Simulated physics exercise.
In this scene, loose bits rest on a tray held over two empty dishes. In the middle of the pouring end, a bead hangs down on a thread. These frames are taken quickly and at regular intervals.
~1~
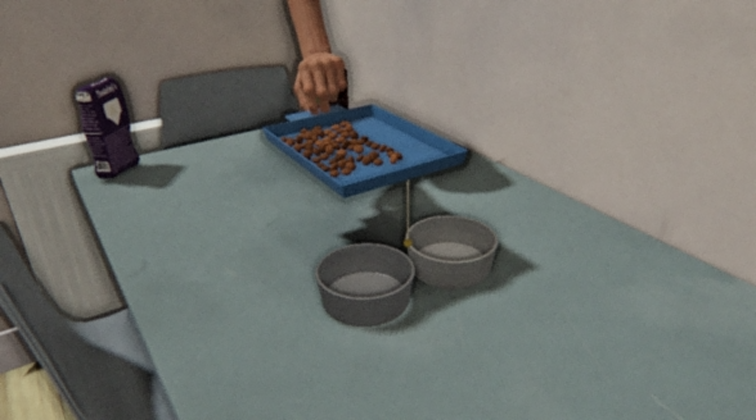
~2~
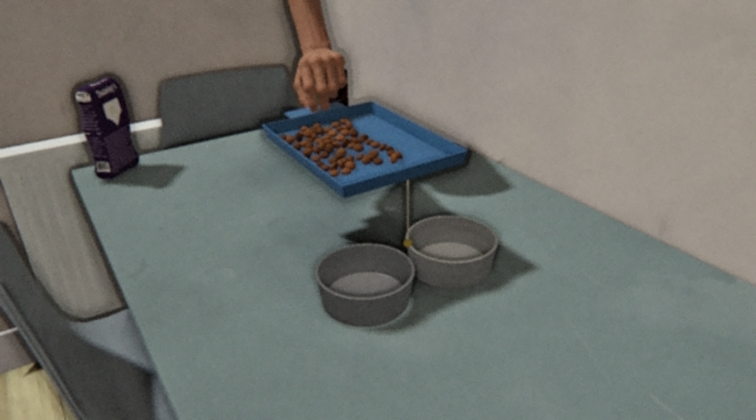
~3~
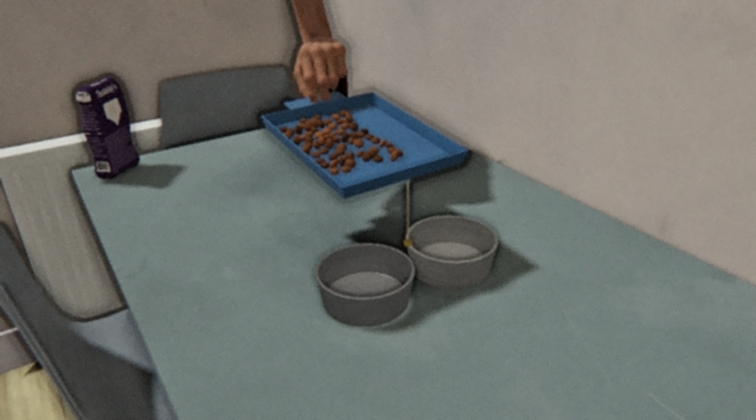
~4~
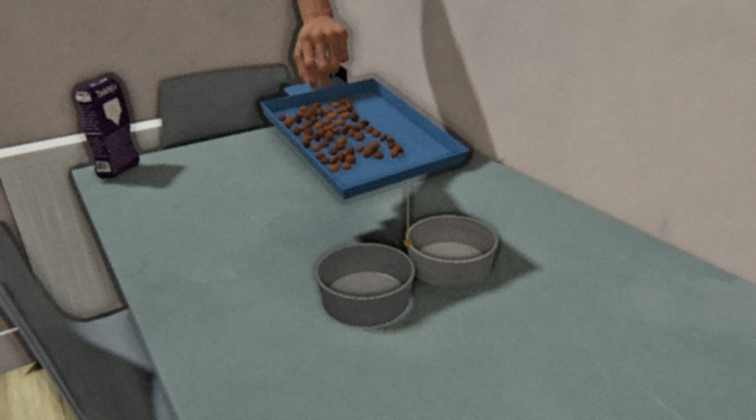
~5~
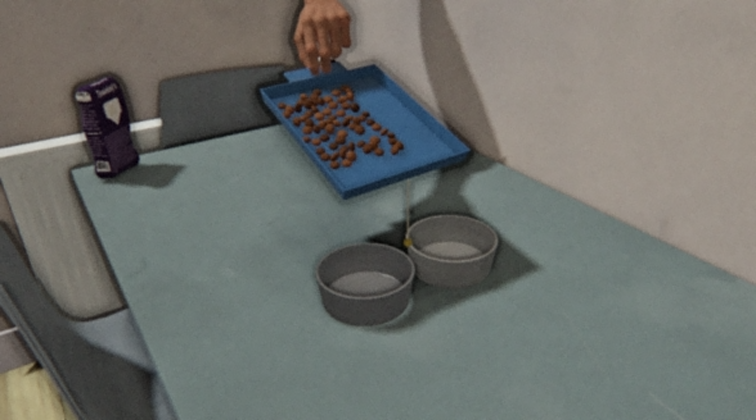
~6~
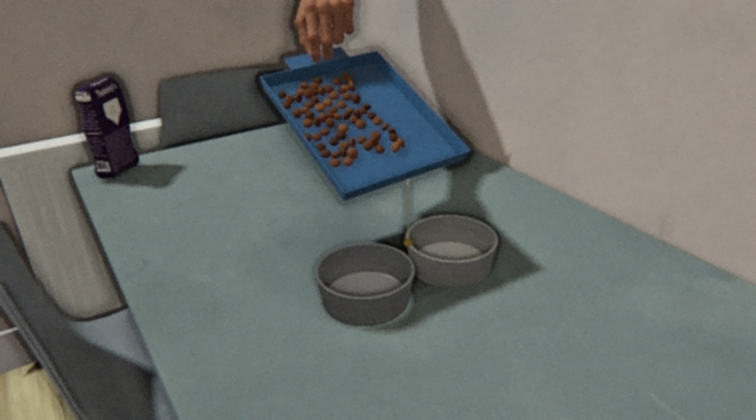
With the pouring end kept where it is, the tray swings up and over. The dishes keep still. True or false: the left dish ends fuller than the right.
True.
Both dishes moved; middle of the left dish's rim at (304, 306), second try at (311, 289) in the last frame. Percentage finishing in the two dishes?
70 % for the first, 50 % for the second.
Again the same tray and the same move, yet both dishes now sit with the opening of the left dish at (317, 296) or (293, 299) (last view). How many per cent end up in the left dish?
20 per cent the first time, 0 per cent the second time.
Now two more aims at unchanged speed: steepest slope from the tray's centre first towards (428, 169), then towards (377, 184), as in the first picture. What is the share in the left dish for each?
First case about 0 percent; second case about 80 percent.
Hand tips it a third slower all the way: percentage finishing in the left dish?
Estimated share: Some 60%.
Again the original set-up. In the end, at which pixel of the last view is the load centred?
Around (392, 303).
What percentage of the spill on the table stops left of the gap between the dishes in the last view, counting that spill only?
Roughly 20 percent.
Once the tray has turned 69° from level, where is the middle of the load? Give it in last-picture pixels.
Centre estimate: (380, 176).
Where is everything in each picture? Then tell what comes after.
The first frame shows corners of the pouring end at (344, 184) and (463, 150), level; middle of the load at (336, 147), bits of dog kibble; left dish at (392, 306); right dish at (480, 269); bead on its thread at (408, 243).
The second frame shows corners of the pouring end at (344, 184) and (463, 150), level; middle of the load at (336, 145).
The third frame shows corners of the pouring end at (344, 185) and (464, 150), tipped barely, lowest at the left corner; middle of the load at (336, 140).
The fourth frame shows corners of the pouring end at (345, 187) and (465, 149), tipped a little, lowest at the left corner; middle of the load at (336, 132).
The fifth frame shows corners of the pouring end at (345, 188) and (465, 149), tipped clearly, lowest at the left corner; middle of the load at (337, 124).
The sixth frame shows corners of the pouring end at (346, 190) and (466, 149), tipped clearly, lowest at the left corner; middle of the load at (337, 117); left dish at (392, 305); right dish at (480, 269).
Soon after the last picture, tray tipped steeply; nearly all on the tray; a small part in the air.
A little later, tray tipped past a quarter turn; about a quarter on the tray; about a quarter in the left dish; a stray few in the right dish; about a third outside both; a small part in the air.
Later still, tray tipped past a quarter turn; about half in the left dish; a stray few in the right dish; about half outside both.
At rest, tray tipped past a quarter turn; about half in the left dish; a stray few in the right dish; about half outside both.
